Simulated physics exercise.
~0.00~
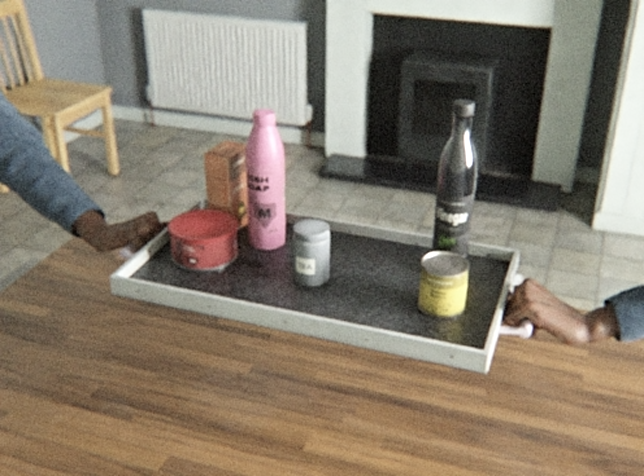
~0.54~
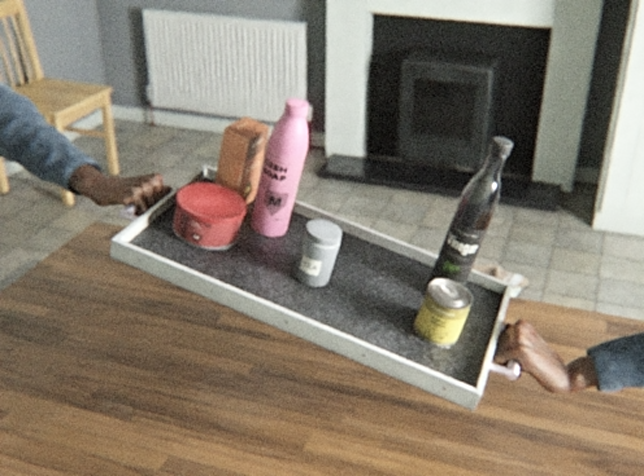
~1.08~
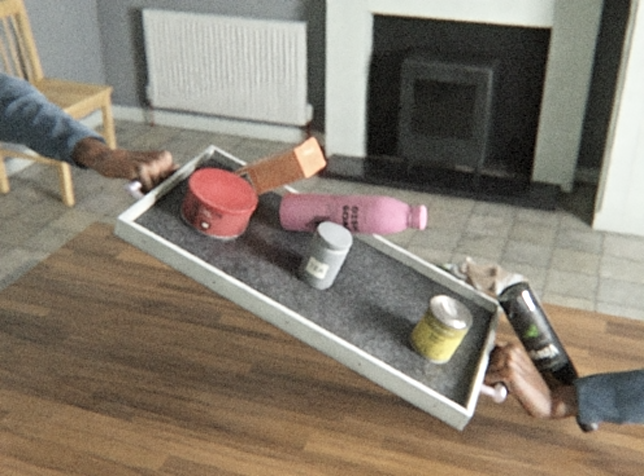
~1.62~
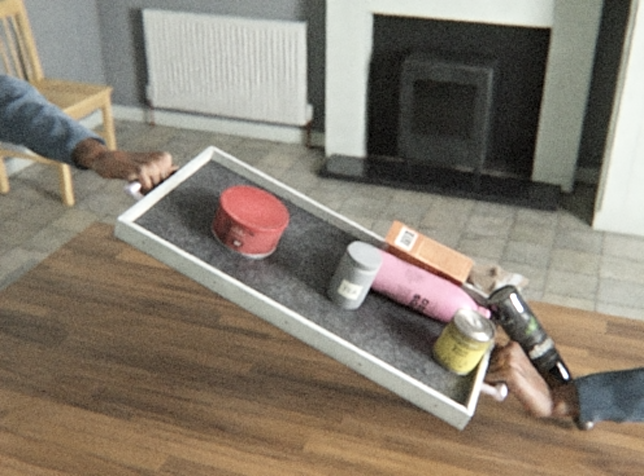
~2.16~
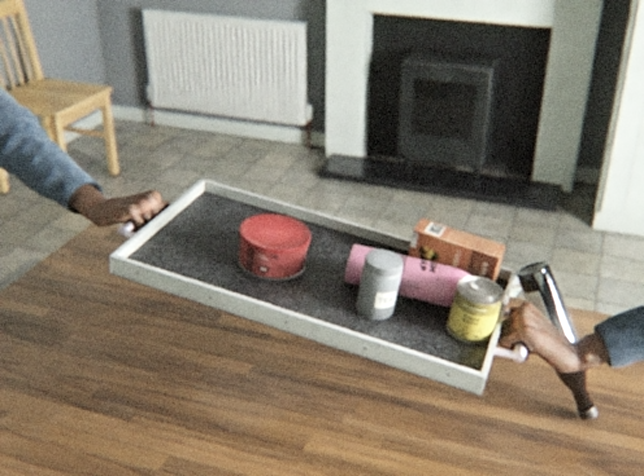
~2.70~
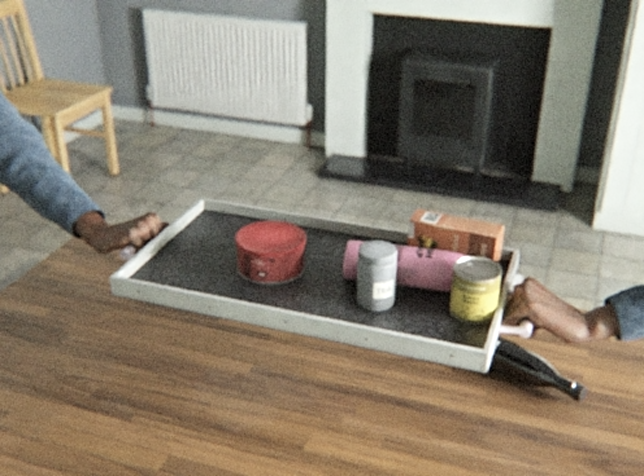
The footage shows two hands tilting a tray of containers down to the right, so the black bottle topples off the edge and the pink bottle and orange carton fall and slide; levelled again, the tray still holds the upright red tub, grey jar and yellow tin.
